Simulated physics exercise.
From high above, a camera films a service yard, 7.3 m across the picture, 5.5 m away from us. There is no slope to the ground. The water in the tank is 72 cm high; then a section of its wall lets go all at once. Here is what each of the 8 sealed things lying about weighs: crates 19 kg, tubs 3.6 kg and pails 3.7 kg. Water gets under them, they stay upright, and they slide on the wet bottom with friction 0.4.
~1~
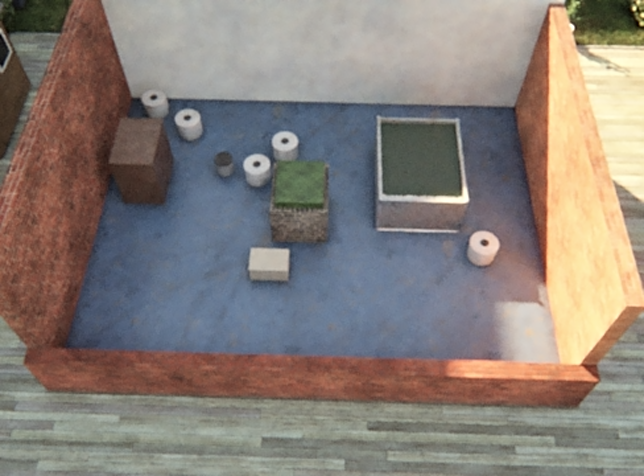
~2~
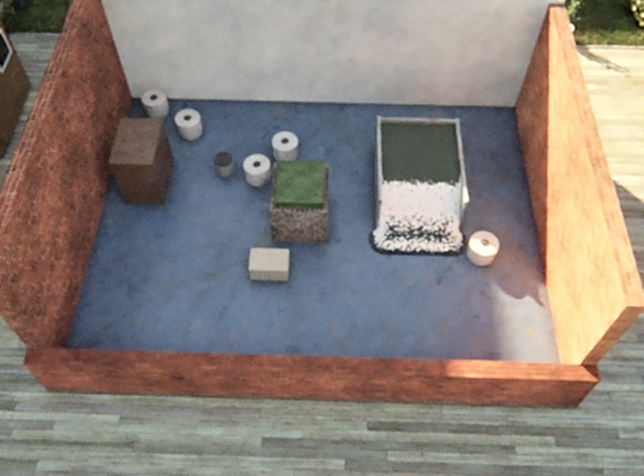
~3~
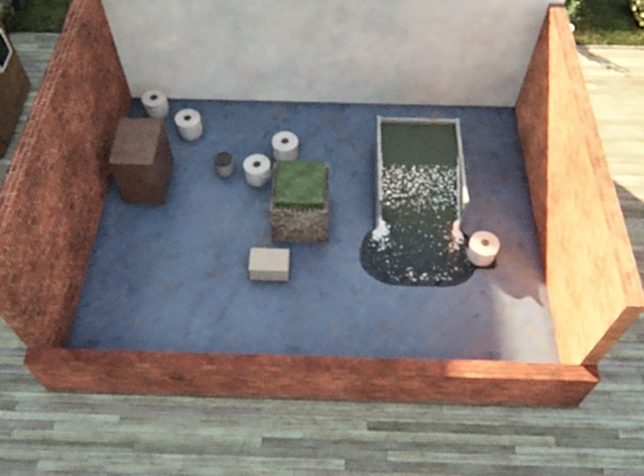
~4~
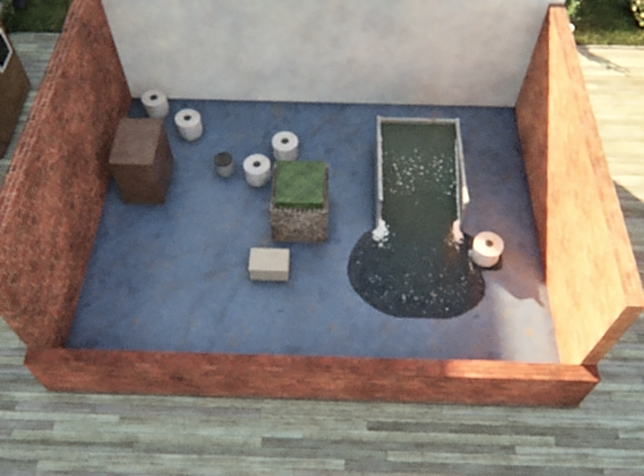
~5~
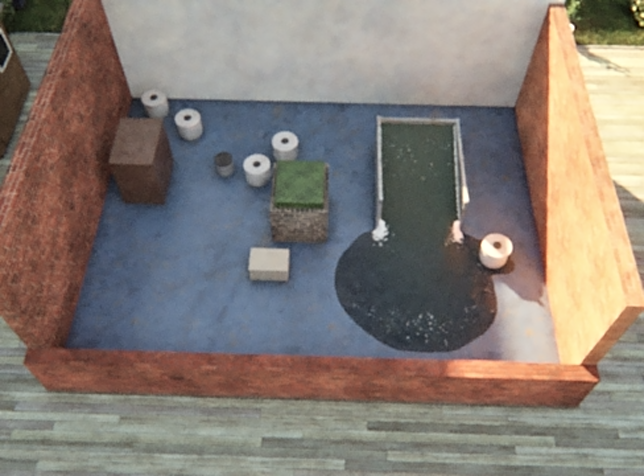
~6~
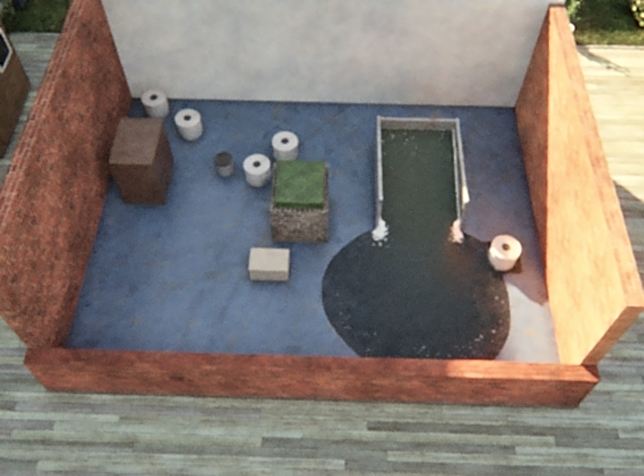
Large rectangular tank opening at its near end, dark water spreading across a brick-walled yard and nudging one white tub rightward.
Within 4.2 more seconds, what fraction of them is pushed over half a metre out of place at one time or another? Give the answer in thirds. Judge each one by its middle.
Under a third.
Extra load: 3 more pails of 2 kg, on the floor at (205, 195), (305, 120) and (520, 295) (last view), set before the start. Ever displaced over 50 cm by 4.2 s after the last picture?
Below, below, above.
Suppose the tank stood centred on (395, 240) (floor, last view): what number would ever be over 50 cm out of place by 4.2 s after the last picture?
In that case the number is 1.
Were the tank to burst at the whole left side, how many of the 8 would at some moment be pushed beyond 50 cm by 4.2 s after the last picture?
The count would be 4.
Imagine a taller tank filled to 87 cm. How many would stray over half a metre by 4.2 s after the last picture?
That would make 1 of them.
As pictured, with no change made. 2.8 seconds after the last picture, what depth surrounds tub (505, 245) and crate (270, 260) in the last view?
Roughly 4 and 3 cm.
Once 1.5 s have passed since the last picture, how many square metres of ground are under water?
At that time the wet patch spans about 14 m2.
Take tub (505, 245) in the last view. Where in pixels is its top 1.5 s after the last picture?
Estimated pixel: Around (532, 251).
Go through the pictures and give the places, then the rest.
A tub at (485, 243) rests on the ground; a crate is out of sight; water covers 2.2 m2; 0 of 8 have shifted, in the first picture.
A tub at (485, 243), on the bottom; a crate is out of sight; 2.9 m2 under water; 0 of 8 have shifted, in the second picture.
A tub at (485, 243) rests on the ground; a crate is out of sight; water covers 4.0 m2; 0 of 8 have shifted, in the third picture.
A tub at (489, 244) rests on the ground, 7 cm from its start; a crate is out of sight; water covers 5.2 m2; 1 of 8 have shifted, in the fourth picture.
A tub at (497, 245) rests on the ground, 20 cm from its start; a crate is out of sight; water covers 6.7 m2; 1 of 8 have shifted, in the fifth picture.
A tub at (506, 247), on the bottom, 34 cm from its start; a crate is out of sight; 8.4 m2 under water; 1 of 8 have shifted, in the sixth picture.
Then, 0.4 s after the last picture 1 of 8 are over 50 cm from their spots; 0 afloat.
Then, 1.5 s after the last picture 1 of 8 are over 50 cm from their spots; 0 afloat.
Then, 2.8 s after the last picture 1 of 8 are over 50 cm from their spots; 1 afloat.
Then, 4.2 s after the last picture 1 of 8 are over 50 cm from their spots, and 1 have been at some point; 1 afloat.
